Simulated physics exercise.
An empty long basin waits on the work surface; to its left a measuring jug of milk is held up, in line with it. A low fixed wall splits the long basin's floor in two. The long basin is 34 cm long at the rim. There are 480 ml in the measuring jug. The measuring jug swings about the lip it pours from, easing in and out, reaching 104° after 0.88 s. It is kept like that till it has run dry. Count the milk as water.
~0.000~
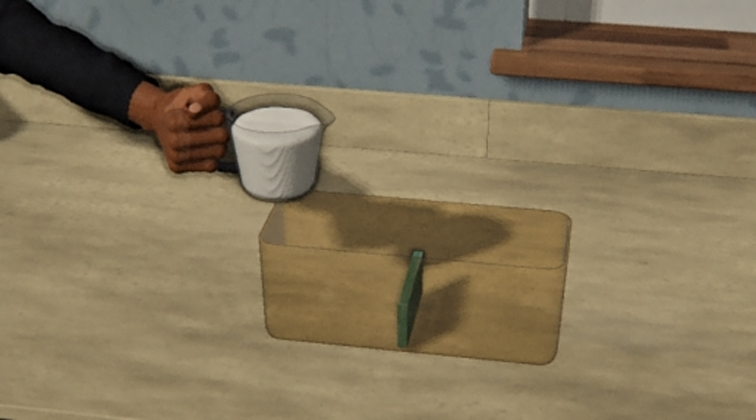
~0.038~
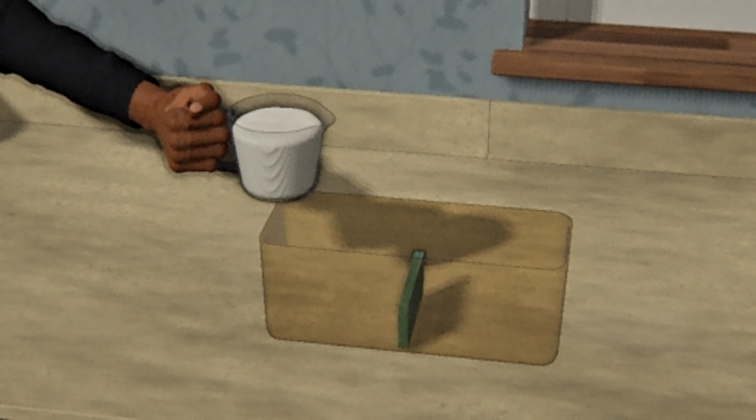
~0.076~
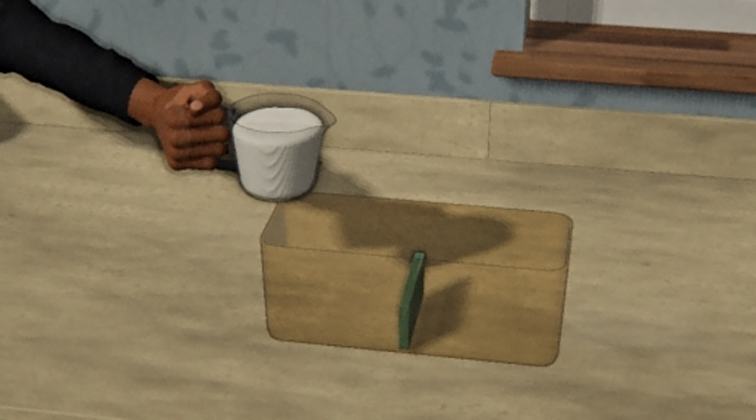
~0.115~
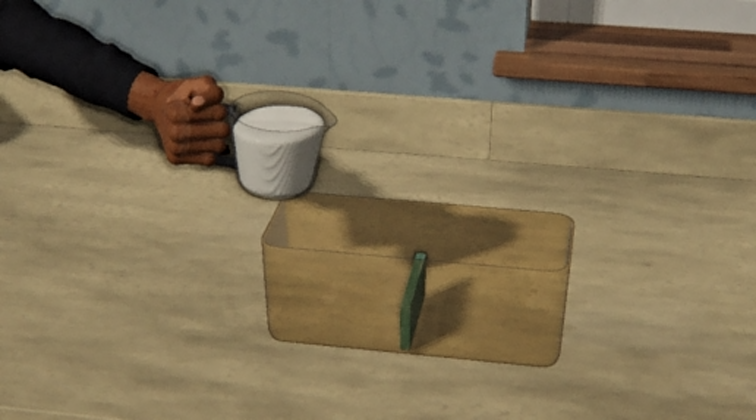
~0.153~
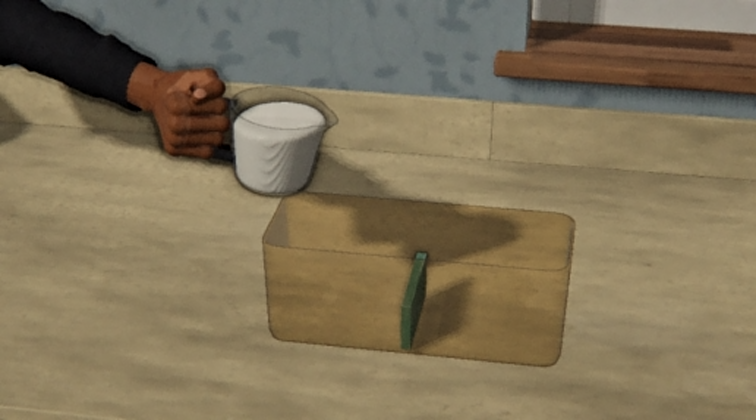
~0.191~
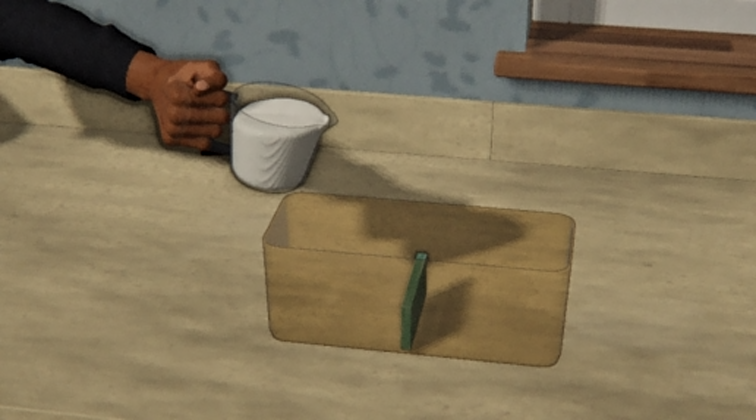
Measuring jug of milk, held up by a hand at left, tilting slightly rightward beside an empty long basin with a green divider.
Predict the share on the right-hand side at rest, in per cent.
About 76 per cent.
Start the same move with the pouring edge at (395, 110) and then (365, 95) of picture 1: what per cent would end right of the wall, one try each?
In turn about 95 and 95 per cent.
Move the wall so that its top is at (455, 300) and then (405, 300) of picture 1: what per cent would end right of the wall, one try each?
First 10, then 85 per cent.
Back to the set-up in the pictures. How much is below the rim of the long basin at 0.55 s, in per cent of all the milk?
About 4 per cent.
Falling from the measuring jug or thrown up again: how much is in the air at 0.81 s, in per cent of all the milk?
Near 32 in a hundred.
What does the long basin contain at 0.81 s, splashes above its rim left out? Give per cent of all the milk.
Some 58 per cent.
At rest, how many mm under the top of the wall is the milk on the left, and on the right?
Left about 52 mm, right about 40 mm.
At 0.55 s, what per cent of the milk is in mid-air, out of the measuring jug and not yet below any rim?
Some 26 per cent.
By 0.55 s the tilt is 72° and 70 per cent is still to pour, 4 is left of the wall and 0 right of it.
By 0.81 s the tilt is 102° and 11 per cent is still to pour, 13 is left of the wall and 44 right of it.
By 1.08 s the tilt is 104° and 0 per cent is still to pour, 22 is left of the wall and 76 right of it.
By 1.38 s the tilt is 104° and 0 per cent is still to pour, 23 is left of the wall and 76 right of it.
At rest 23 per cent lies left of the wall, 76 right of it and 1 outside.
